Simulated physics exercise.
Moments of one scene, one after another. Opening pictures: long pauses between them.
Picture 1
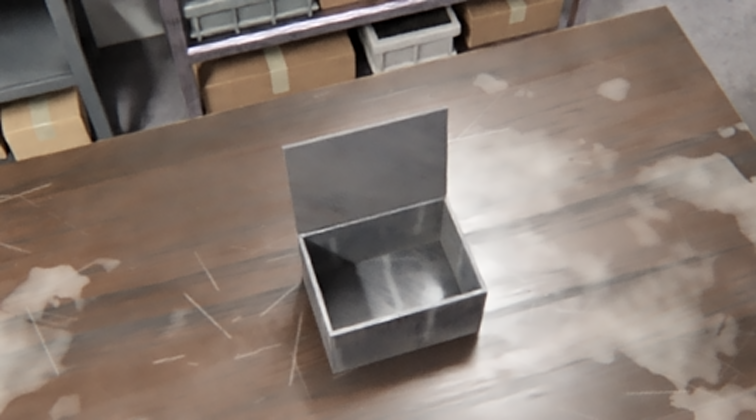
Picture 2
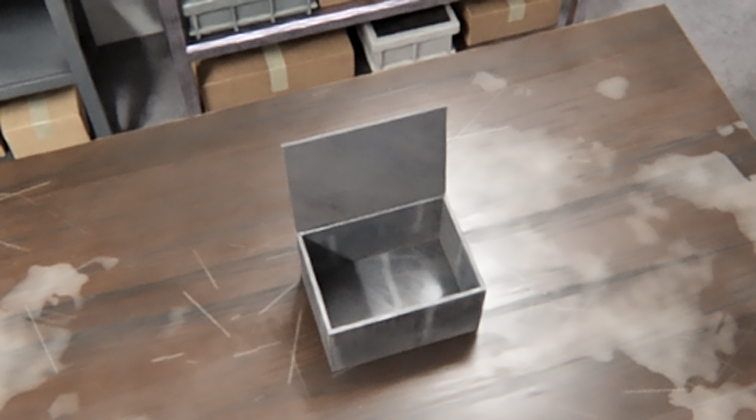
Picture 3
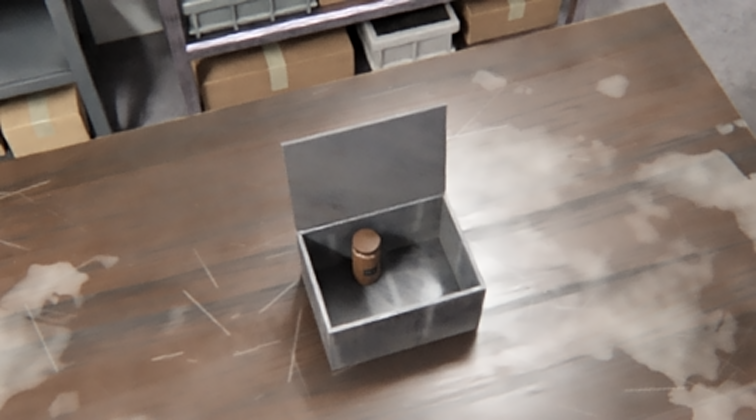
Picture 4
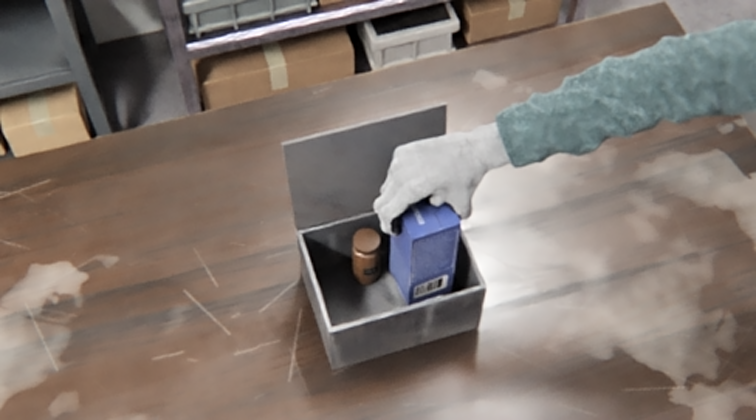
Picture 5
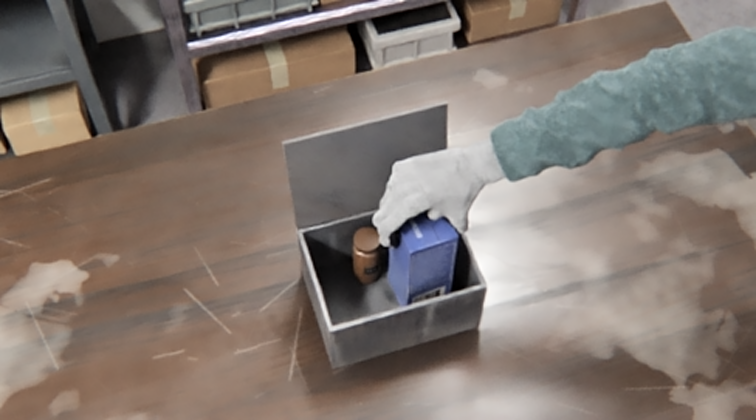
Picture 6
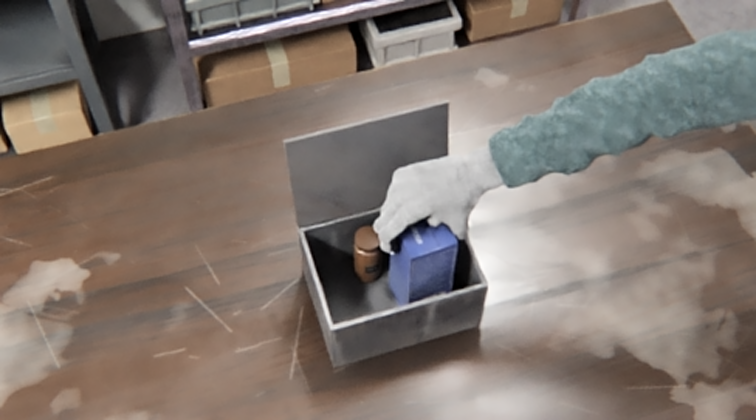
A hand lowers a blue carton into the open metal box beside a brown shaker.
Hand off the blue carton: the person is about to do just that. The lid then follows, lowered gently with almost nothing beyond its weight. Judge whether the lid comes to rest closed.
It does not; the lid stays raised.
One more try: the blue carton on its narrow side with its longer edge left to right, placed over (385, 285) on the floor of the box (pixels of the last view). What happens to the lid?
That way the lid ends up fully closed.
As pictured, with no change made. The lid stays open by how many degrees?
Lid angle from rim - close to 50°.
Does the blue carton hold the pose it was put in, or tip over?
By the end it has kept its angle.
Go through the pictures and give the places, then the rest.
The last thing is not in view yet, in the first picture.
The last thing is not in view yet, in the second picture.
The last thing is not in view yet; brown shaker (366, 258), in the third picture.
Still above its spot; blue carton (424, 247); brown shaker (367, 257), in the fourth picture.
Still above its spot; blue carton (421, 259); brown shaker (367, 256), in the fifth picture.
In place under the hand; blue carton (422, 265); brown shaker (368, 255), in the sixth picture.
Then, 1.00 s later than the last frame, lid starting down.
Then, 1.30 s later than the last frame, lid 78° above the rim.
Then, 1.50 s later than the last frame, lid 65° above the rim.
Then, 1.70 s later than the last frame, lid 51° above the rim.
When it is over, lid 51° above the rim; both as before. End places, in pixels of the last picture, blue carton near (422, 265).
